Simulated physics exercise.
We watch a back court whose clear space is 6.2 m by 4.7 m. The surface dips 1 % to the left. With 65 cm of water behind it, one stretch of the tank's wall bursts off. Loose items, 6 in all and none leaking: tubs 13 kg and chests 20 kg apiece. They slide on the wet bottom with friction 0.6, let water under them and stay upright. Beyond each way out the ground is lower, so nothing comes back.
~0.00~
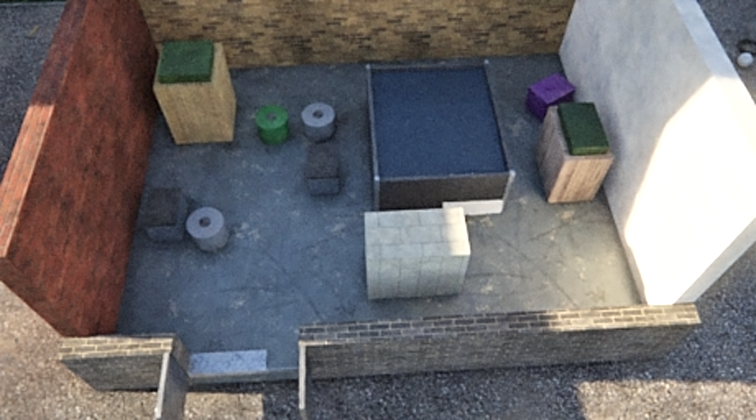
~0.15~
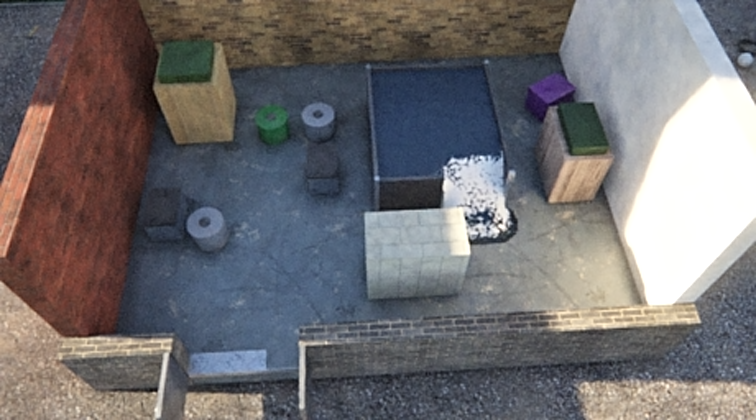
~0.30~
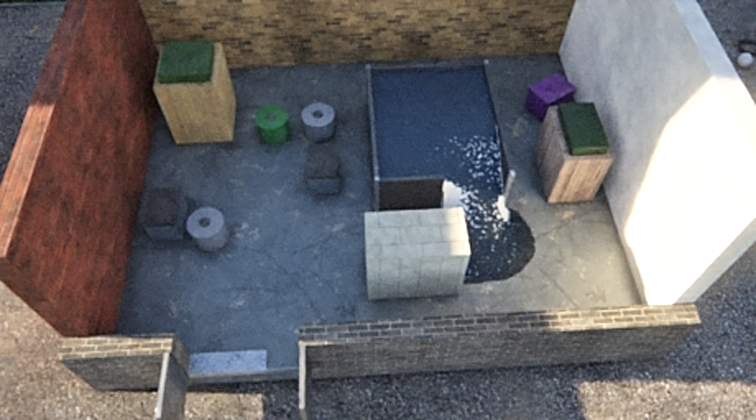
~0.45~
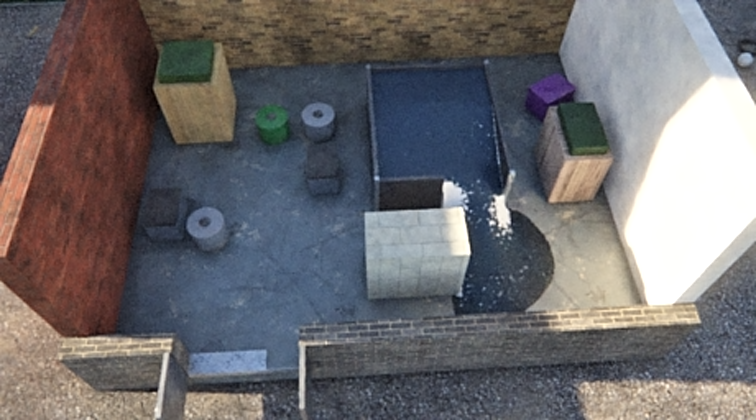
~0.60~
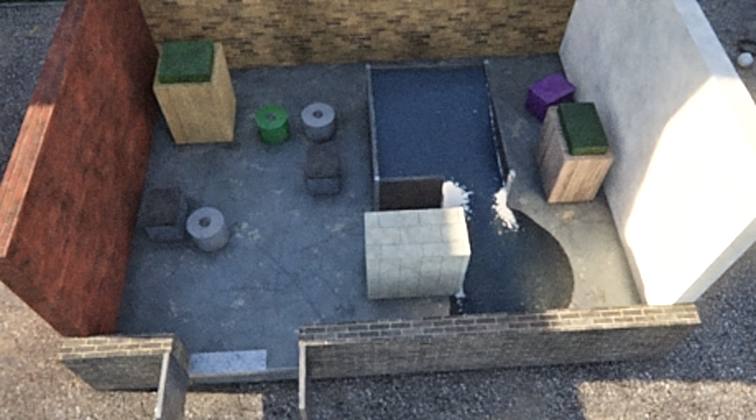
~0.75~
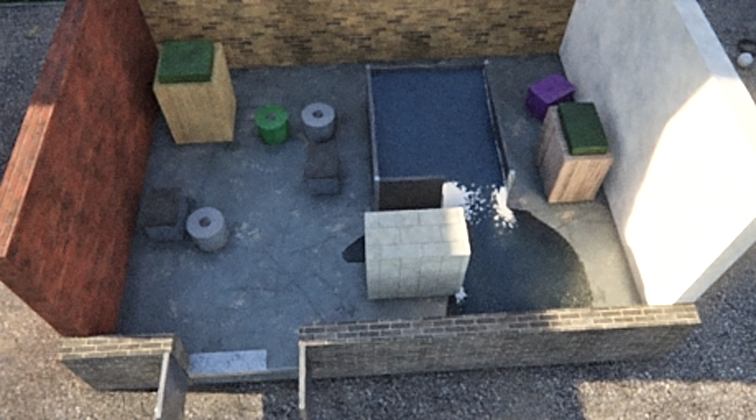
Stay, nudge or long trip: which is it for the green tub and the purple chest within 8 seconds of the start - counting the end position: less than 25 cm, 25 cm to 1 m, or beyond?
The green tub barely shifts, the purple chest is nudged along.
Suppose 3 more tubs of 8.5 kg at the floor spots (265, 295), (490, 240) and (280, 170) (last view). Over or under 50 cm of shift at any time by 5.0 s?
In turn: Past it, past it, under.
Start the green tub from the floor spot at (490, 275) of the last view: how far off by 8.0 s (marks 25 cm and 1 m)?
It ends far away.
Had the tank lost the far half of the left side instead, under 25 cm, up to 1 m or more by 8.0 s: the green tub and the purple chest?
In that case the green tub gets carried off, the purple chest stays put.
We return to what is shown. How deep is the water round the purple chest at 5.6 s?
About 8 cm.
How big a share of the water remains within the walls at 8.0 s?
Some 96 per cent remains.
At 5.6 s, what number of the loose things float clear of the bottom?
0 of them.
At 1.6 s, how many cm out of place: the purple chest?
Roughly 0 cm by then.
After 1.6 s the green tub is near (272, 117), 0.0 m from its start, aground; the purple chest is near (553, 88), 0.0 m from its start, aground; 0 of 6 are out; 0 afloat.
After 3.6 s the green tub is near (272, 117), 0.0 m from its start, aground; the purple chest is near (543, 82), 0.2 m from its start, aground; 0 of 6 are out; 0 afloat.
After 5.6 s the green tub is near (272, 117), 0.0 m from its start, aground; the purple chest is near (535, 70), 0.4 m from its start, aground; 0 of 6 are out; 0 afloat.
After 8.0 s the green tub is near (272, 117), 0.0 m from its start, aground; the purple chest is near (543, 53), 0.7 m from its start, afloat; 0 of 6 are out; 1 afloat.
